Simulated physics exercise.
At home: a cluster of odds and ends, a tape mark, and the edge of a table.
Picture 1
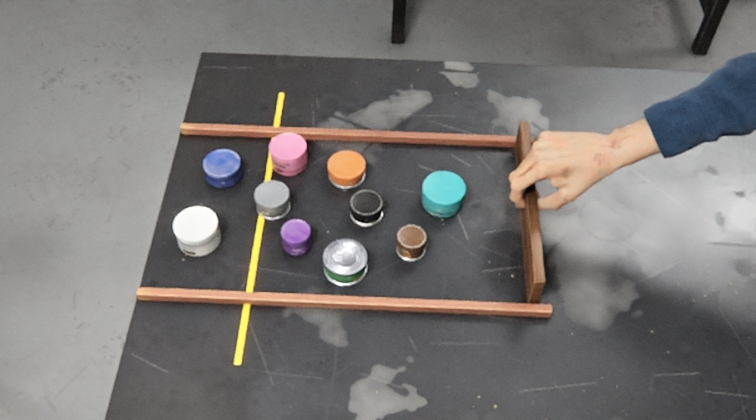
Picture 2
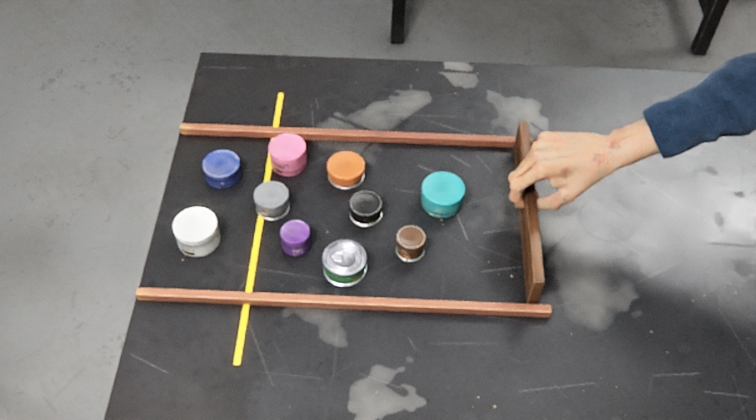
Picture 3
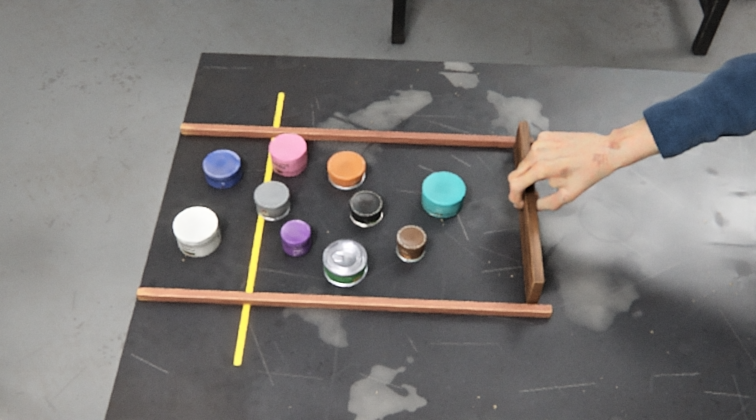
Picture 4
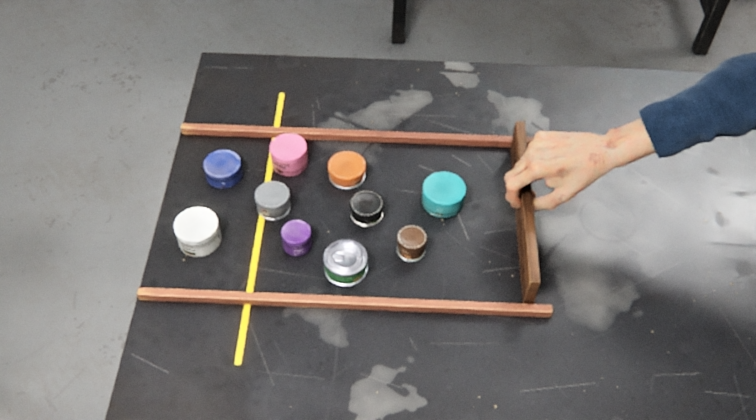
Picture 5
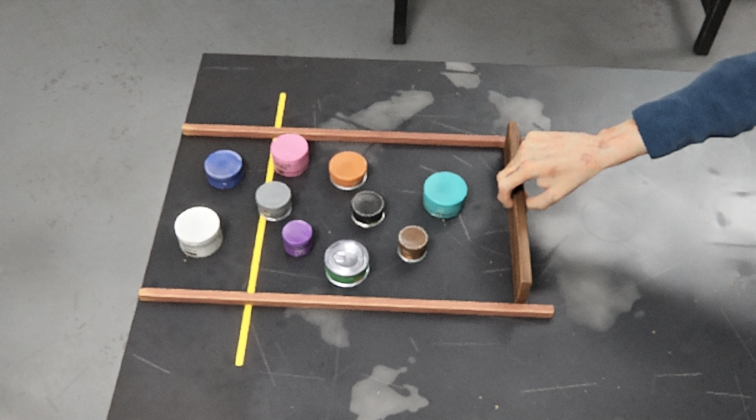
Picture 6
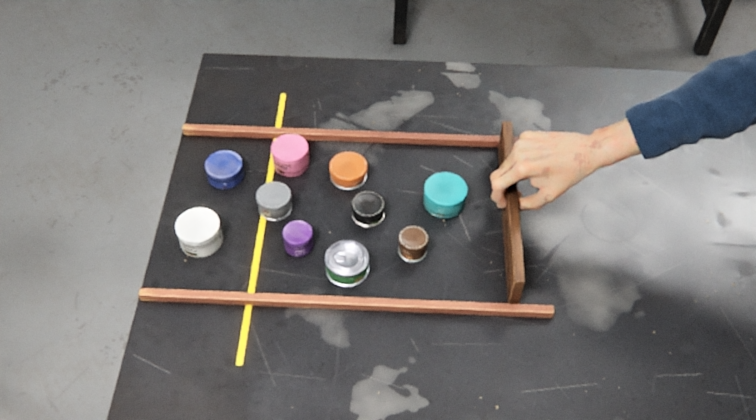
On a scuffed black table above a grey floor, seen from overhead by a still camera, two reddish-brown wooden strips run across above and below a group of small pots. White and blue pots sit left, pink, grey and purple near a yellow line, orange, black, silver-green, brown and teal rightward. A dark-blue-sleeved hand holds a brown board still at right, then slides it slightly left, touching no pots.
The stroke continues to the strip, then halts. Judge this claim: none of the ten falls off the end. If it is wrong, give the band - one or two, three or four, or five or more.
Right.
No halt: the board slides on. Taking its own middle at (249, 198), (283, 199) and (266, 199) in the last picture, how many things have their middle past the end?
Middles past end - pos 1: 0, pos 2: 0, pos 3: 0.
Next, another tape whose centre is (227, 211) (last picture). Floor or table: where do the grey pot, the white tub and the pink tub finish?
First the grey pot, which stays on top, then the white tub, which leaves the top, and the pink tub, which stays on top.
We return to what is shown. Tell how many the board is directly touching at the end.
It's 5 of them.
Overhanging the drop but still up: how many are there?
Things overhanging at the end: 0.
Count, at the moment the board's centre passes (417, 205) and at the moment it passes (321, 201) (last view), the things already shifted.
Respectively 3 and 8.
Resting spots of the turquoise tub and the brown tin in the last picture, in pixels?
Going in order: First (246, 183), then (244, 239).
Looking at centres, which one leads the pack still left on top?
White tub.
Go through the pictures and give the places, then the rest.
In the first picture, white tub (198, 232); blue tub (223, 169); grey pot (273, 200); board (528, 209); tape (262, 211).
In the second picture, blue tub (222, 169); orange pot (346, 170).
In the third picture, grey pot (273, 201); black pot (366, 208).
In the fourth picture, white tub (198, 232); purple tub (297, 238).
In the fifth picture, blue tub (224, 170); brown tin (413, 244).
In the sixth picture, white tub (200, 233); blue tub (225, 170); grey pot (274, 201); board (510, 208); tape (264, 212).
Soon after, none off yet; white tub at rest near (200, 233); blue tub at rest near (225, 170); grey pot at rest near (274, 201).
Then, none off yet; white tub at rest near (200, 233); blue tub at rest near (225, 170); grey pot moved a little near (254, 200).
At rest, the number that fall off is zero.
